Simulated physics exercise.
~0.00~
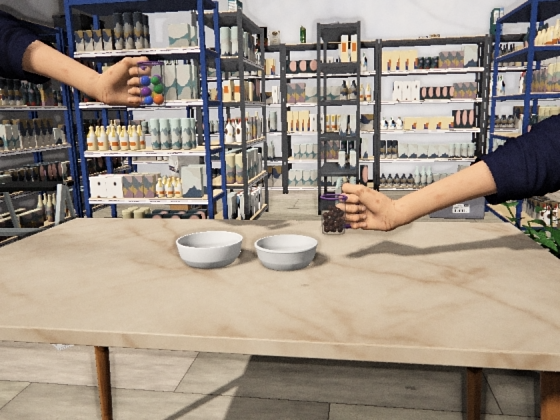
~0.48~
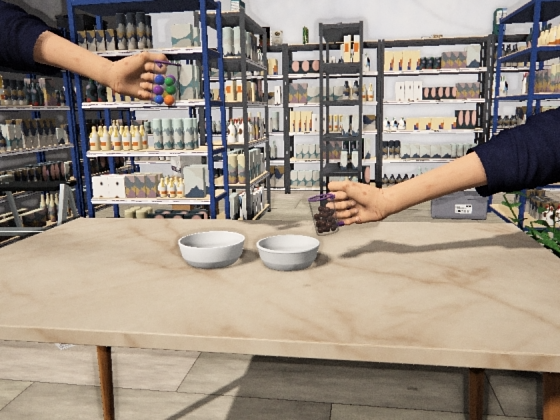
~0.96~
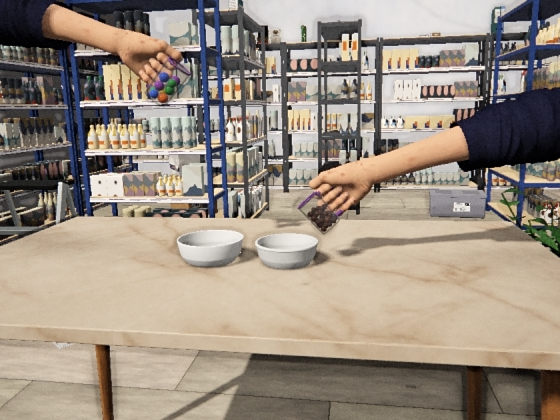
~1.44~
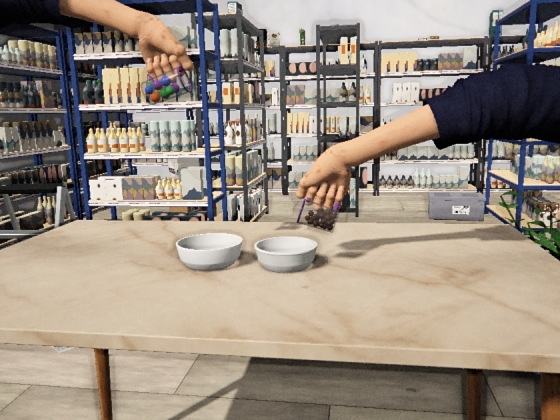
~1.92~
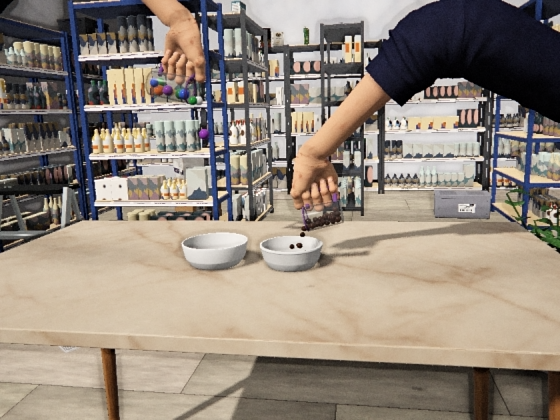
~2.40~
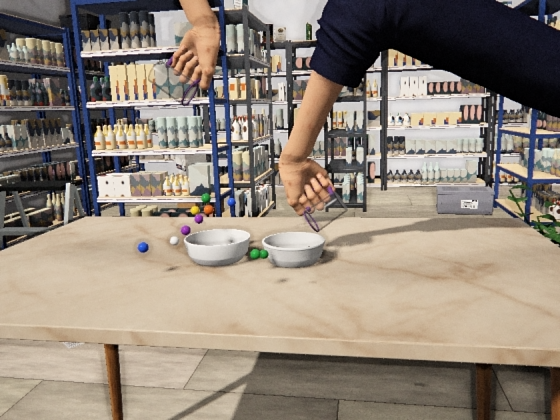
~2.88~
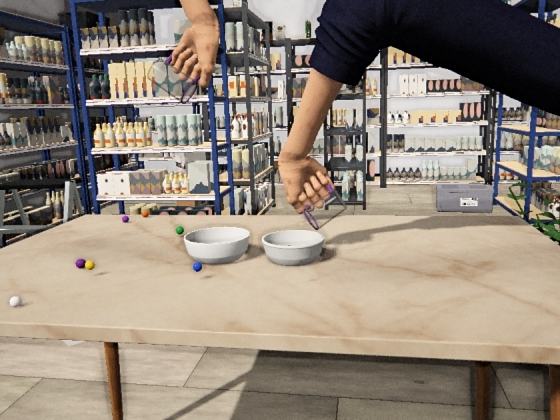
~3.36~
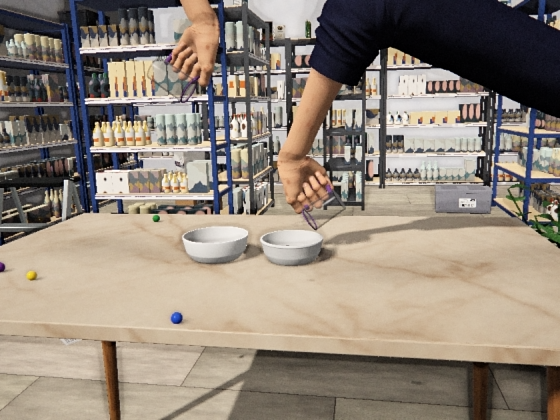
Two hands tipping cups over bowls, dark pieces dropping into the right bowl while colourful balls scatter across the table from the left.
